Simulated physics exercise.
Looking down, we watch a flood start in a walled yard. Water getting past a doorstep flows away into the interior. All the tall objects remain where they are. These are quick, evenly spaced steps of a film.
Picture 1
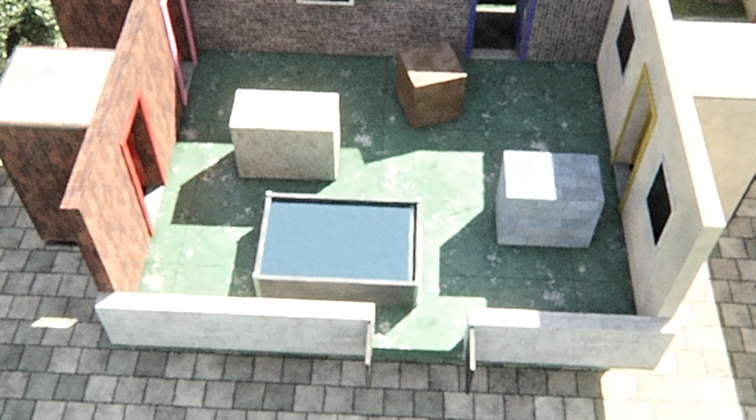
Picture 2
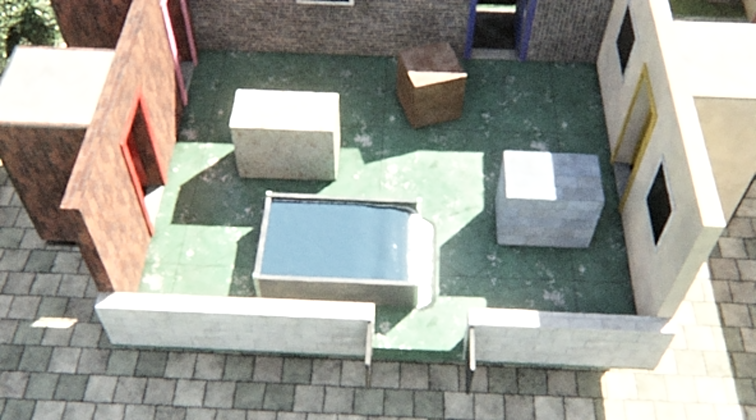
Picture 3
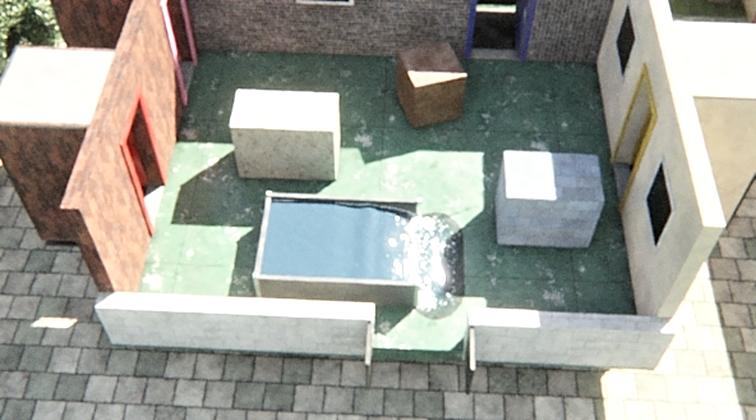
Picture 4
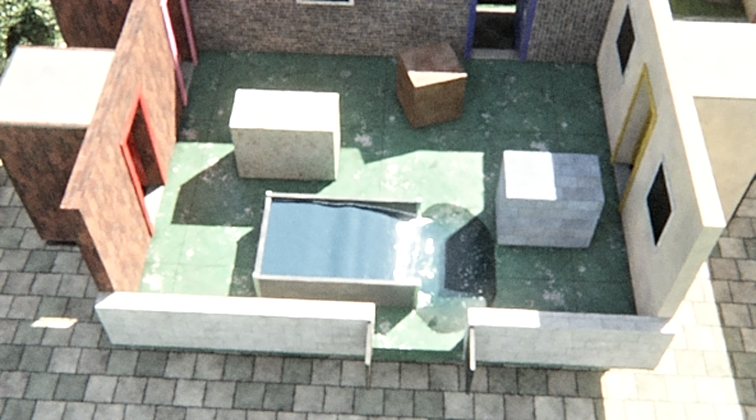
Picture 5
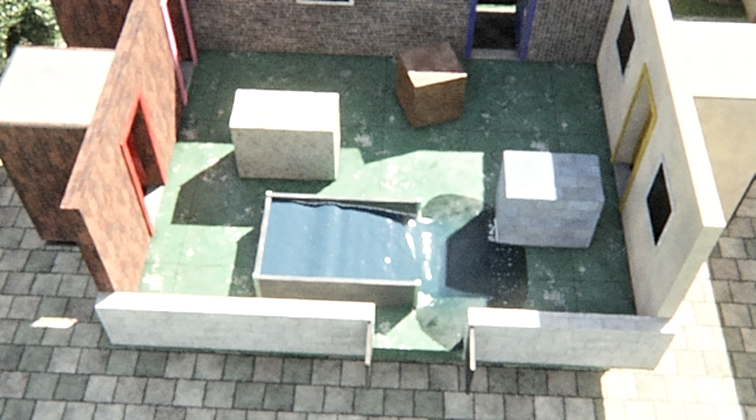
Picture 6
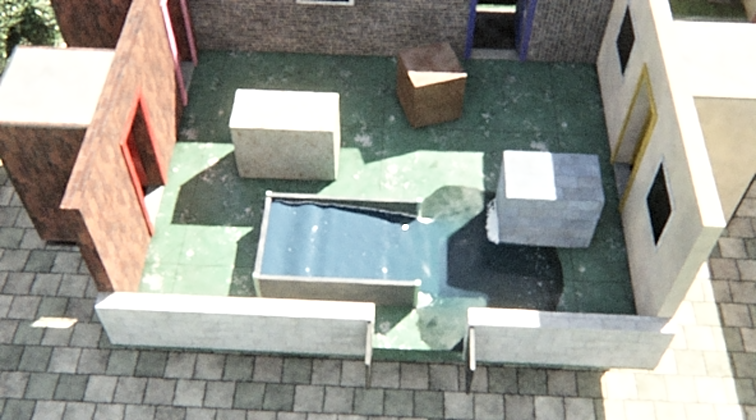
Water bursts from the right end of a raised, pale-walled rectangular tank in a green-floored yard, seen from high above by a still camera. A cream block stands behind the tank, a brown box near the back wall and a grey block at right, between red-brown and cream side walls. The tank's right side opens, and water spills out in a foaming sheet, then spreads rightward, dark, past the grey block's base.
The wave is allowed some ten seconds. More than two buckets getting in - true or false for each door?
Red door: False; yellow door: False; pink door: False; blue door: True.
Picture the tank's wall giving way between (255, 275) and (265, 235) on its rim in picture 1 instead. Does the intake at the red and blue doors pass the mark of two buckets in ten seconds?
Red door: Above the limit; blue door: Below the limit.
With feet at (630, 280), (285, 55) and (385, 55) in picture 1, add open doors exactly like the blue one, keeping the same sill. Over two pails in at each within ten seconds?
The first new doorway tops it, the second comes up short, the third comes up short.
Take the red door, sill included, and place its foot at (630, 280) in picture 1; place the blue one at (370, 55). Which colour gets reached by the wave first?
I'd go with the one in red.
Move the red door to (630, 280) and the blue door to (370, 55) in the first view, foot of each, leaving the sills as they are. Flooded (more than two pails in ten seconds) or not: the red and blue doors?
One by one: Red is over, blue holds.
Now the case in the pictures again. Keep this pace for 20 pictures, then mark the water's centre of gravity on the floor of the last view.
The water's centre sits above (496, 251).
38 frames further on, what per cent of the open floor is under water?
55 %.
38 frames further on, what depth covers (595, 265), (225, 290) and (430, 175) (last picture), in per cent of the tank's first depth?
Roughly 20, 0 and 6 per cent, in turn.
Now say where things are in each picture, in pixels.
The first frame shows the open tank at (341, 241) is whole and still.
In the second frame, the front is at (424, 305), out from the gap at (415, 256).
In the third frame, water pours out at (415, 257) and has run to a hidden place.
In the fourth frame, the front is at (485, 304), out from the gap at (415, 258).
In the fifth frame, the front is at (518, 302), out from the gap at (415, 258).
In the sixth frame, the front is at (556, 283), out from the gap at (415, 258).
A moment on, water covers 20 % of the floor; the red door not reached, the yellow door not reached, the pink door not reached, the blue door not reached.
Next, water covers 30 % of the floor; the red door not reached, the yellow door wet at the sill, nothing in, the pink door not reached, the blue door not reached.
Then, water covers 40 % of the floor; the red door not reached, the yellow door wet at the sill, nothing in, the pink door not reached, the blue door wet at the sill, nothing in.
Later, water covers 55 % of the floor; the red door not reached, the yellow door under two buckets in, the pink door not reached, the blue door over two buckets in.
In the end, water covers 80 % of the floor; the red door not reached, the yellow door under two buckets in, the pink door not reached, the blue door over two buckets in.
